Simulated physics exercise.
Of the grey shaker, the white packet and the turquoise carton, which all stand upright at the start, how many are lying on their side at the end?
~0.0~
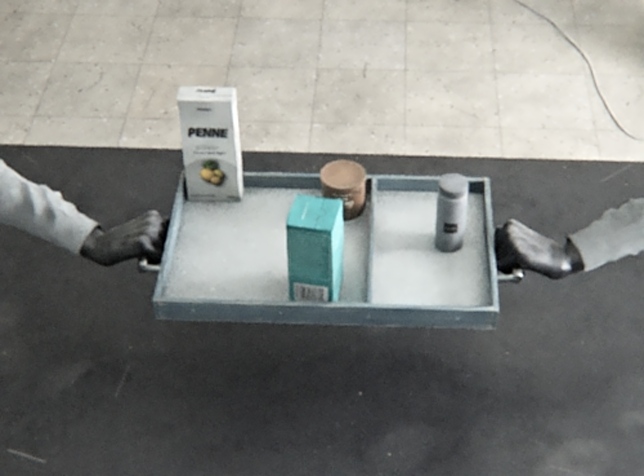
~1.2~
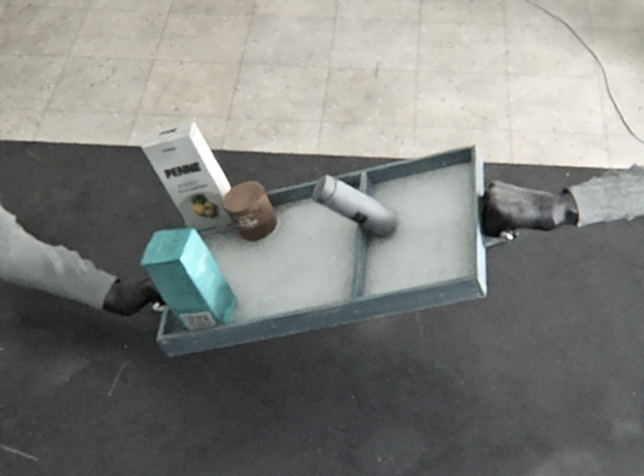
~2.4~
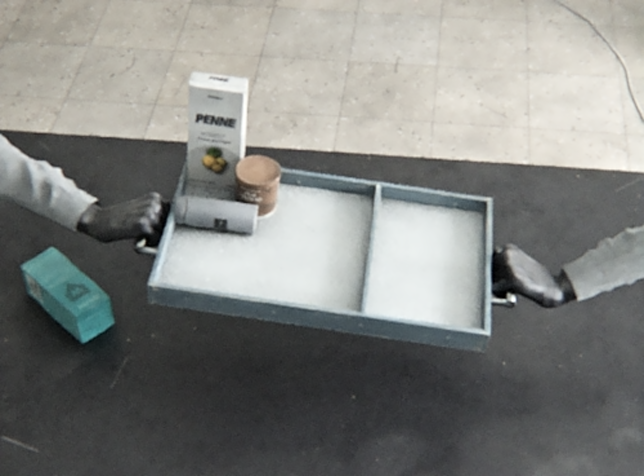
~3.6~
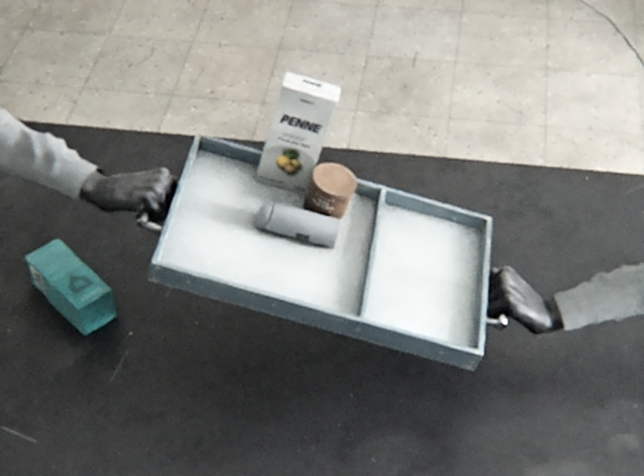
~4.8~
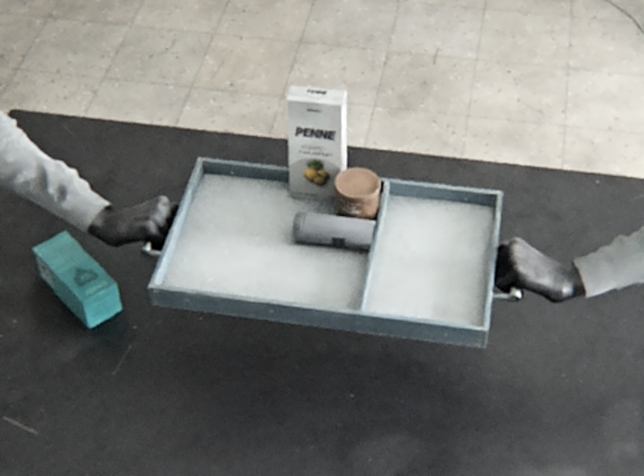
Two of them are lying on their side at the end, the grey shaker on the tray and the turquoise carton off it to the left.
